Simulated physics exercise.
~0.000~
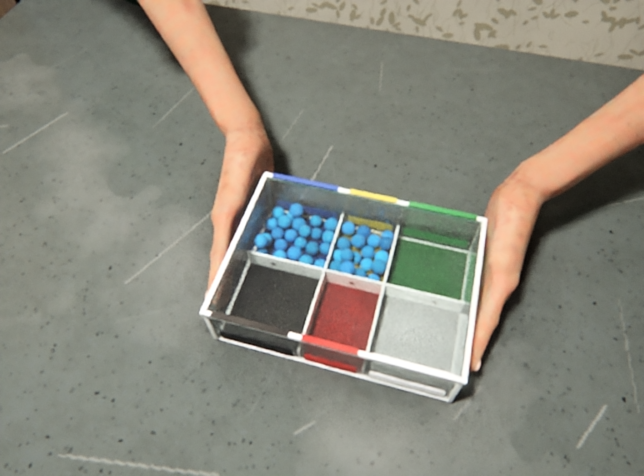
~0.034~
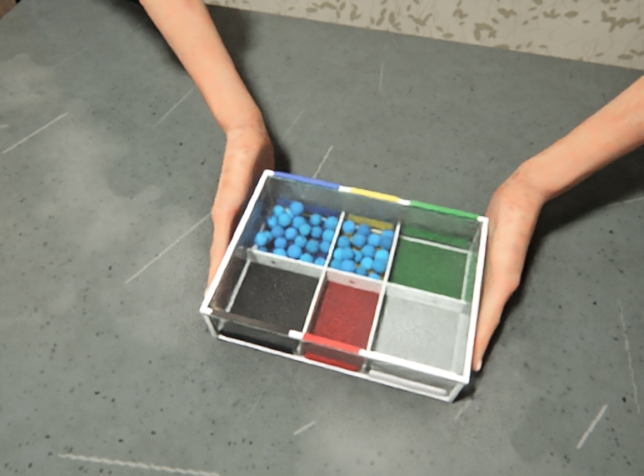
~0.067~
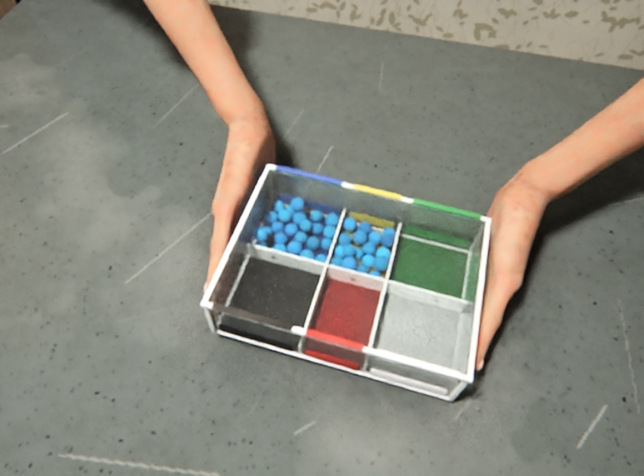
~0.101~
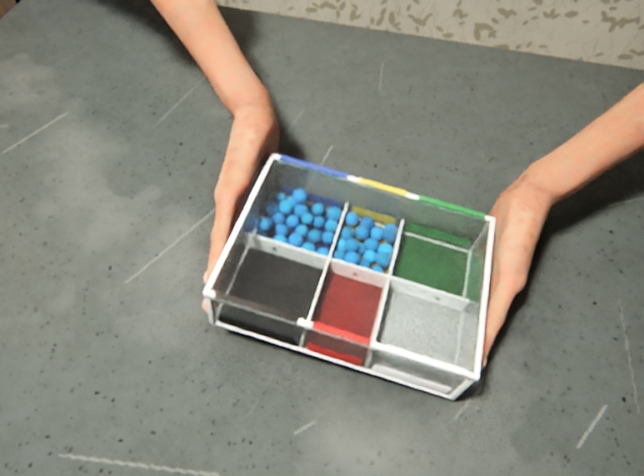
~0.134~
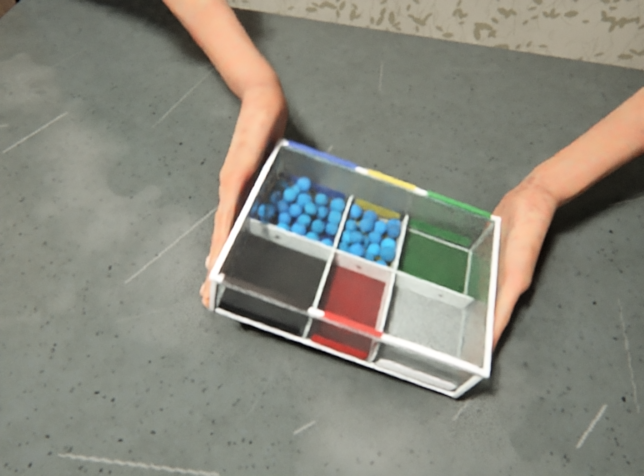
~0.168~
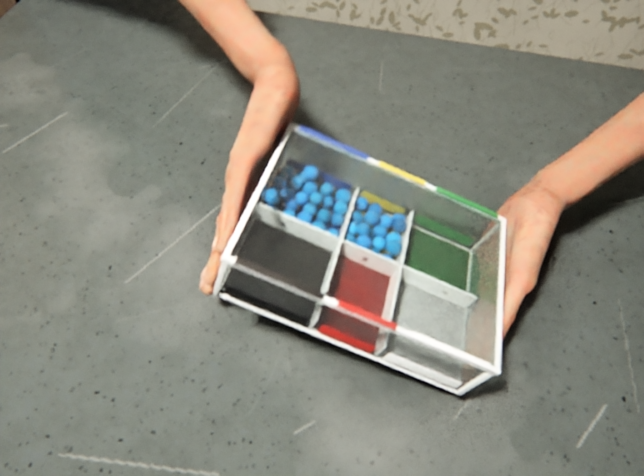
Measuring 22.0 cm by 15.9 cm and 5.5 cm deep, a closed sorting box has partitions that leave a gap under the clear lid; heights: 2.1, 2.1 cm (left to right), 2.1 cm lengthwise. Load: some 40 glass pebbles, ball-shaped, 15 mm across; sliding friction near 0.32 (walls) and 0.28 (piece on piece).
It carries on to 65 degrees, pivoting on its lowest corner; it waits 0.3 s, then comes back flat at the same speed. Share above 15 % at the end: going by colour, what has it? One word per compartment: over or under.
Red compartment under, blue compartment over, green compartment over, yellow compartment over, white compartment under, black compartment under.
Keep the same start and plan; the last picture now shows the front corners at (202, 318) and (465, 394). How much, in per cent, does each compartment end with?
So it works out as red at 10 percent, blue at 50 percent, green at 0 percent, yellow at 30 percent, white at 5 percent and black at 0 percent.
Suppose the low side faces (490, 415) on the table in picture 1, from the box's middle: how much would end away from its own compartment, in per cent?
50 %.
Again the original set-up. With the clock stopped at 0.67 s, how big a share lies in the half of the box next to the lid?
Around 30 %.
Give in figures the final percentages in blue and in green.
The blue one gets 25 per cent and the green one 40 per cent.
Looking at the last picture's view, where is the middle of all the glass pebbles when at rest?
In the last view, approximately (382, 258).
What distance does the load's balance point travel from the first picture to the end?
I'd put it at close to 6.0 cm.
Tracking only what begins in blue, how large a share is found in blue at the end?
Roughly 40 per cent.
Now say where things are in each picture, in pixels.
Box tilt 0 degrees, front corners at (206, 311) and (461, 378); blue 55 %, yellow 45 %, in the first frame.
Box tilt 1 degrees, front corners at (207, 309) and (463, 378), in the second frame.
Box tilt 3 degrees, front corners at (207, 303) and (467, 377), lowest corner right back, in the third frame.
Box tilt 7 degrees, front corners at (210, 292) and (474, 374), lowest corner right back, in the fourth frame.
Box tilt 13 degrees, front corners at (217, 276) and (483, 371), lowest corner right back, in the fifth frame.
Box tilt 19 degrees, front corners at (229, 257) and (494, 368), lowest corner right back; blue 55 %, yellow 45 %. The box's pace is about 175 degrees a second, in the sixth frame.
After 0.67 s, tilt 65 degrees; blue 35 %, green 15 %, yellow 50 %.
Then, at 1.00 s, tilt 39 degrees; blue 25 %, green 40 %, yellow 35 %.
After 1.43 s, tilt 0 degrees; blue 25 %, green 40 %, yellow 35 %.
At rest (2.2 s), red 0 %, blue 25 %, green 40 %, yellow 35 %, white 0 %, black 0 %.
